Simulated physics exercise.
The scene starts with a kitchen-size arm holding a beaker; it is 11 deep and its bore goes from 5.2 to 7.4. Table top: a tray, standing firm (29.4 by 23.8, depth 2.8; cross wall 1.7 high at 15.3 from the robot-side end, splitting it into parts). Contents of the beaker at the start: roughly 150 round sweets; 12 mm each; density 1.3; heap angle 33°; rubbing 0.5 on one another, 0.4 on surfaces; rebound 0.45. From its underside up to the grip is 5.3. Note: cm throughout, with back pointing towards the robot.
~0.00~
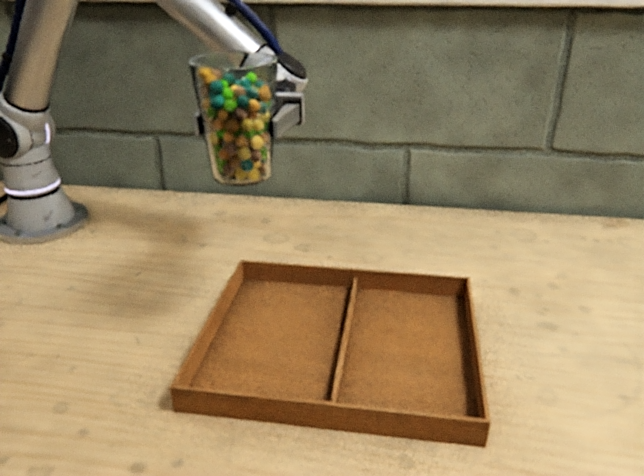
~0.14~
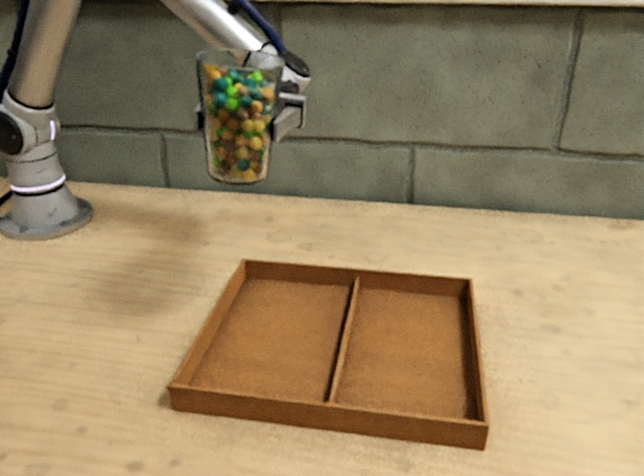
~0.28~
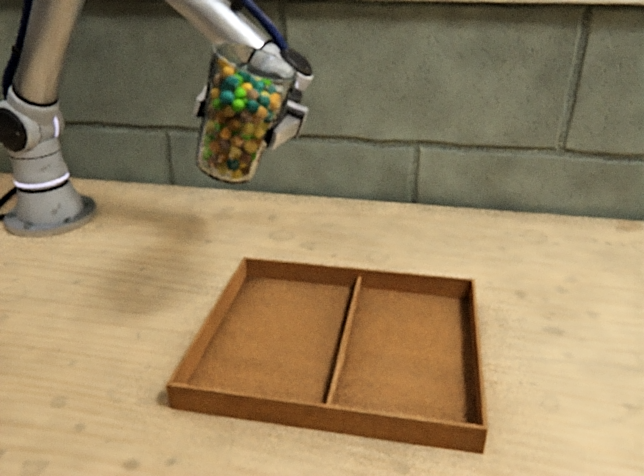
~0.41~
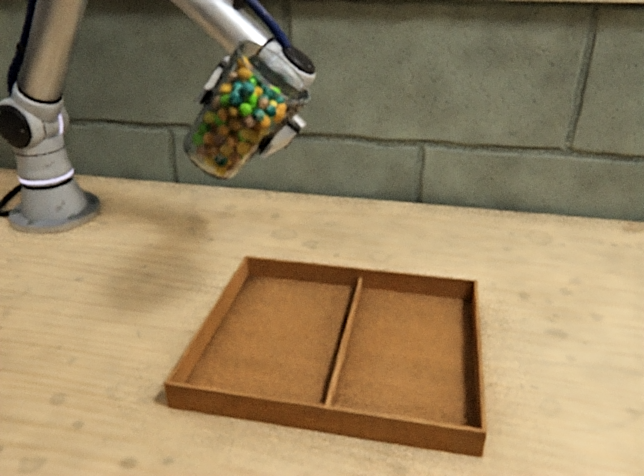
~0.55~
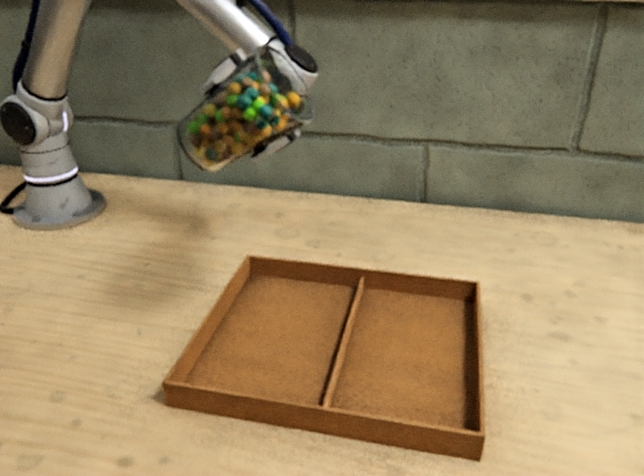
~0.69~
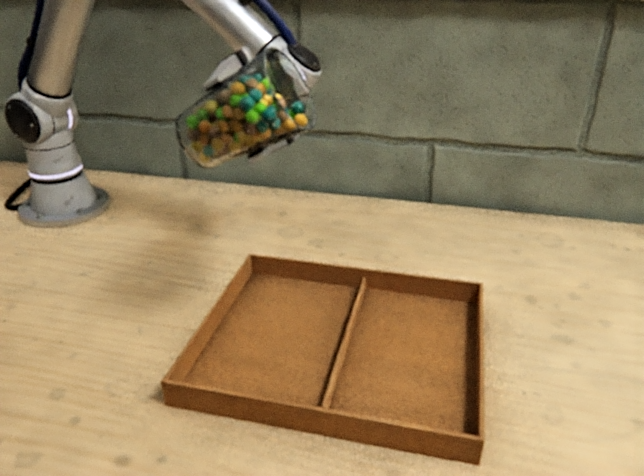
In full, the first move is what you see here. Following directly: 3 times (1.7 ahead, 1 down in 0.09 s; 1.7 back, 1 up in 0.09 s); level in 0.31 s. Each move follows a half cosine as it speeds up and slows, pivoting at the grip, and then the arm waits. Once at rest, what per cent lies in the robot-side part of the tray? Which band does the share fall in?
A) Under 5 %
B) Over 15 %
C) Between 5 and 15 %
Option A: Under 5 %.
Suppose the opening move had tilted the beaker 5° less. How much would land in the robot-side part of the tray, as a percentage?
It would be near 0 per cent.
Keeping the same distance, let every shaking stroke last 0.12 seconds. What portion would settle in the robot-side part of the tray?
About 0 per cent in that case.
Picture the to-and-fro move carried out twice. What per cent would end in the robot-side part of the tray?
In that case, some 0 per cent.
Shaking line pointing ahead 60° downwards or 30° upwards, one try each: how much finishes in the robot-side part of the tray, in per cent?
First try about 0 %, second try about 5 %.
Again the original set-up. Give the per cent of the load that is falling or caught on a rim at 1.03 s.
Estimated fraction: Near 0 %.
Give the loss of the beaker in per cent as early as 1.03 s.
Roughly 0 per cent by then.
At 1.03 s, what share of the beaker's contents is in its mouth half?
Close to 50 in a hundred.
After 1.03 s, tilted 60° forward, highest piece 29 above the table; 151 in the beaker.
After 1.37 s, tilted 35° forward, highest piece 29 above the table; 147 in the beaker, 1 in the robot-side part, 1 in the far-side part, 2 in flight or on a rim.
After 1.74 s, level, highest piece 31 above the table; 147 in the beaker, 2 in the robot-side part, 2 in the far-side part.
After 2.79 s, level, highest piece 31 above the table; 147 in the beaker, 2 in the robot-side part, 2 in the far-side part.
In the end, 147 in the beaker, 2 in the robot-side part, 2 in the far-side part. That is 1 % in the robot-side part of the tray.
